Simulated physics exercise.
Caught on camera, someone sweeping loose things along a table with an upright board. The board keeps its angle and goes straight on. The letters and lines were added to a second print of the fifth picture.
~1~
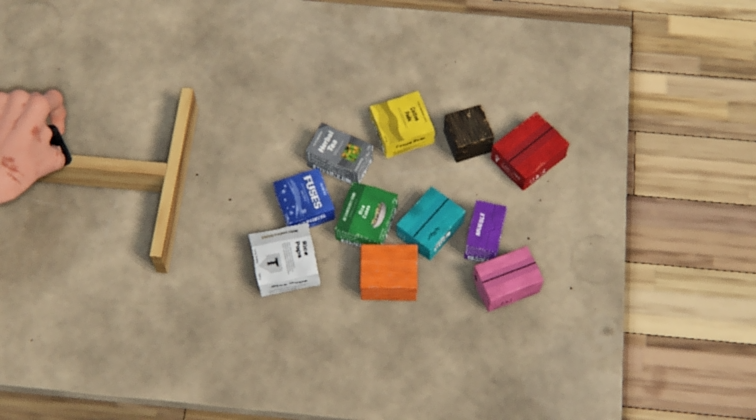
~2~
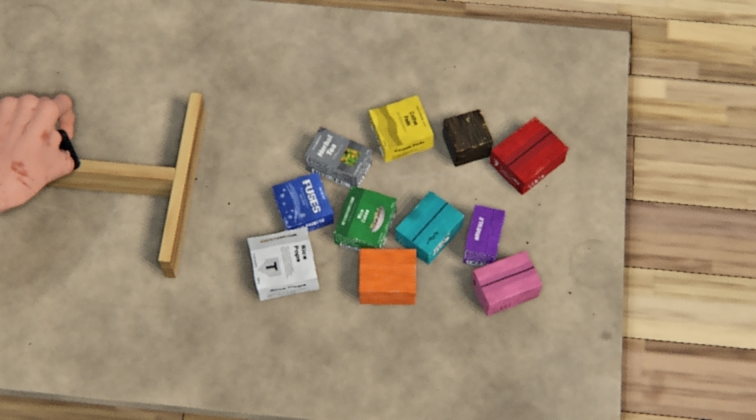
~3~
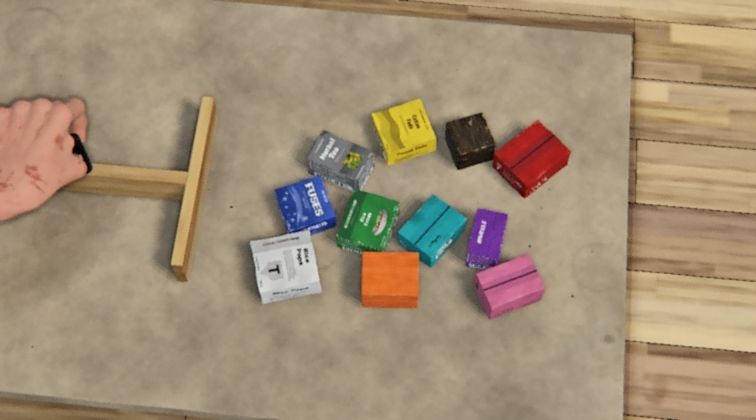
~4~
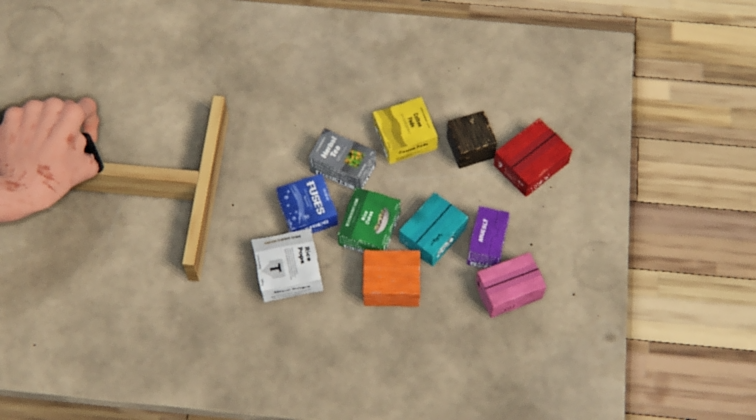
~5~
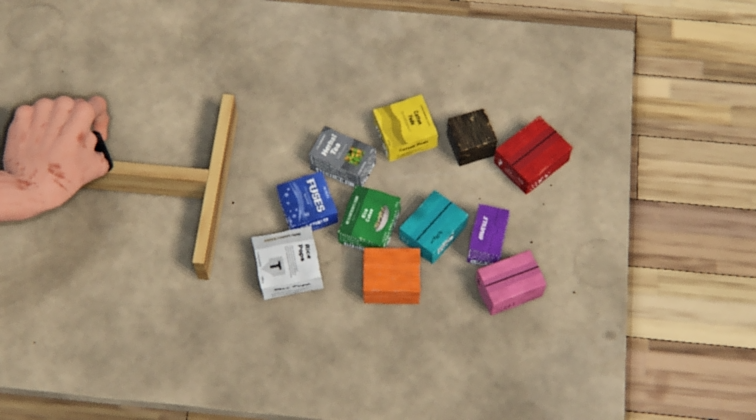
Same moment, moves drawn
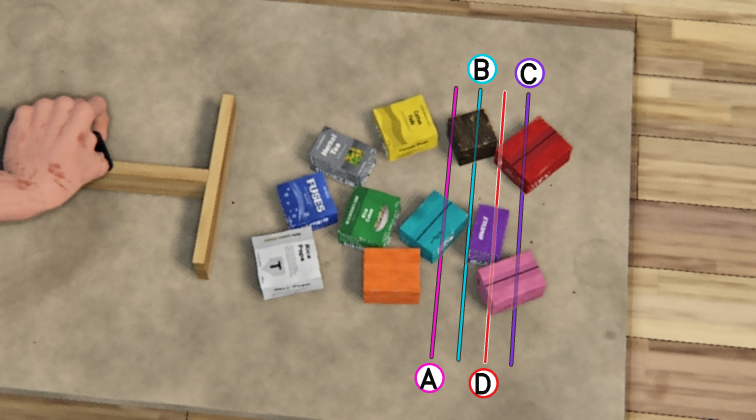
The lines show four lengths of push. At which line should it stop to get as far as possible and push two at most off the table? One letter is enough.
It should halt at D.
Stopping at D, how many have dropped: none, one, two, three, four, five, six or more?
In all, two.
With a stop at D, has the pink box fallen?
Yes.
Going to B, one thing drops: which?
The purple packet goes over.
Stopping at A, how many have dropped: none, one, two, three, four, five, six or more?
The count is none.
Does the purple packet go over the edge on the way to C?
By then, yes.
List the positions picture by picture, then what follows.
Green packet (367, 217); white packet (285, 260); yellow box (402, 125), in the first picture.
Board (180, 174); pink box (506, 284), in the second picture.
Board (193, 178); orange block (390, 280), in the third picture.
Board (204, 177); purple packet (488, 238), in the fourth picture.
Board (214, 176); black block (472, 137); turquoise box (434, 227); green packet (369, 220), in the fifth picture.
On the marked copy, A at (444, 216); B at (470, 218); C at (520, 223); D at (495, 220).
Taking D. A third of the way, board (314, 185); white packet (341, 277); orange block (400, 279).
Two thirds of the way, board (415, 194); purple packet (579, 238); pink box (561, 299).
When it is over, board (493, 201); purple packet over the edge; pink box over the edge; two fallen.
As for the rest, A is within the limit but short; B is within the limit but short; C drops three.
